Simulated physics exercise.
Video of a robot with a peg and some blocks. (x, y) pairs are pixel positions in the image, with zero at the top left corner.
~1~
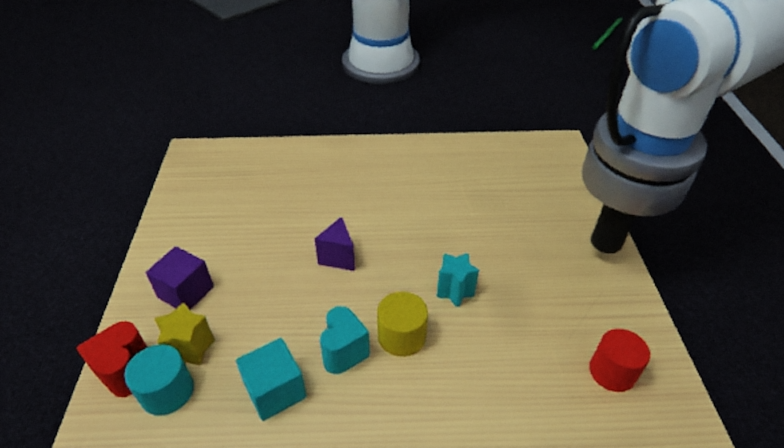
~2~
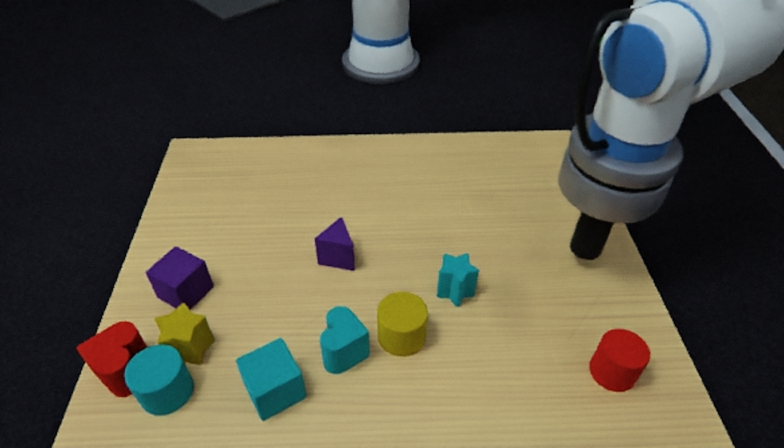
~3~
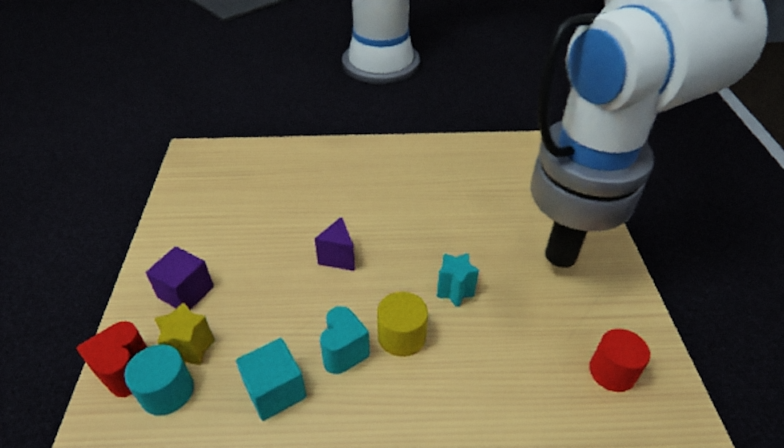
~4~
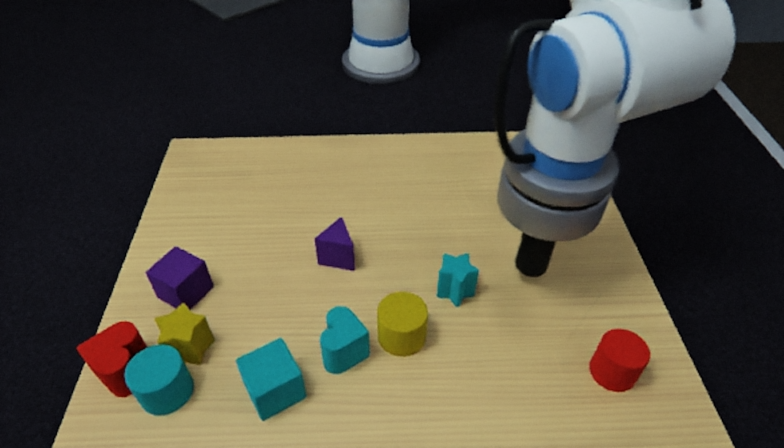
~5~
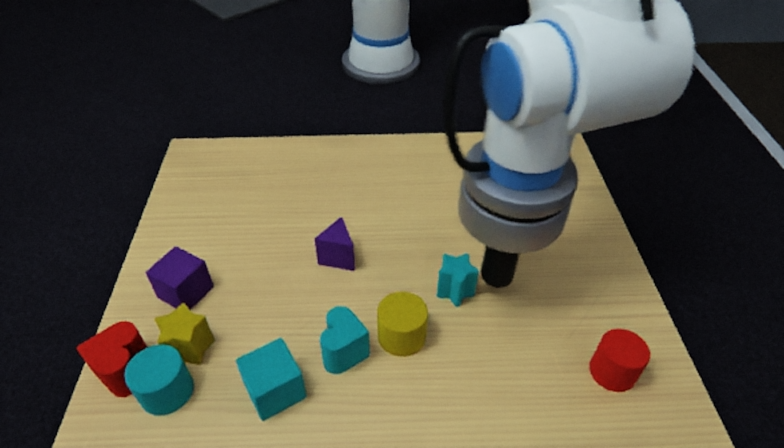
The footage shows a robot arm with a dark peg moving steadily left across a wooden board of colored blocks, drawing close to the right side of a turquoise star while the blocks all stay still.
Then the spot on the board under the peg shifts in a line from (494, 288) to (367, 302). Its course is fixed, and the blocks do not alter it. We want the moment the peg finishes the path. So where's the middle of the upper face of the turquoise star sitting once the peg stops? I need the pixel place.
It is at (334, 279).
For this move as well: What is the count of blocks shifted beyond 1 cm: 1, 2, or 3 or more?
Most likely one.
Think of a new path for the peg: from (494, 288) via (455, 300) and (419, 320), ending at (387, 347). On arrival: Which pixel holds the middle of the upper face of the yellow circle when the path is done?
At pixel (361, 355).
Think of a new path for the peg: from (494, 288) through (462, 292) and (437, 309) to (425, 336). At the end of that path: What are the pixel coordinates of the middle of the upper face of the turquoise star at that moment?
It comes to (405, 278).
The first path, step by step. One third of the way, peg (454, 280); turquoise star (424, 270), turned 15° clockwise.
Two thirds of the way, peg (411, 285); turquoise star (380, 275), turned 15° clockwise.
At the end, peg (367, 290); yellow circle not moved; turquoise star (334, 279), turned 15° clockwise.
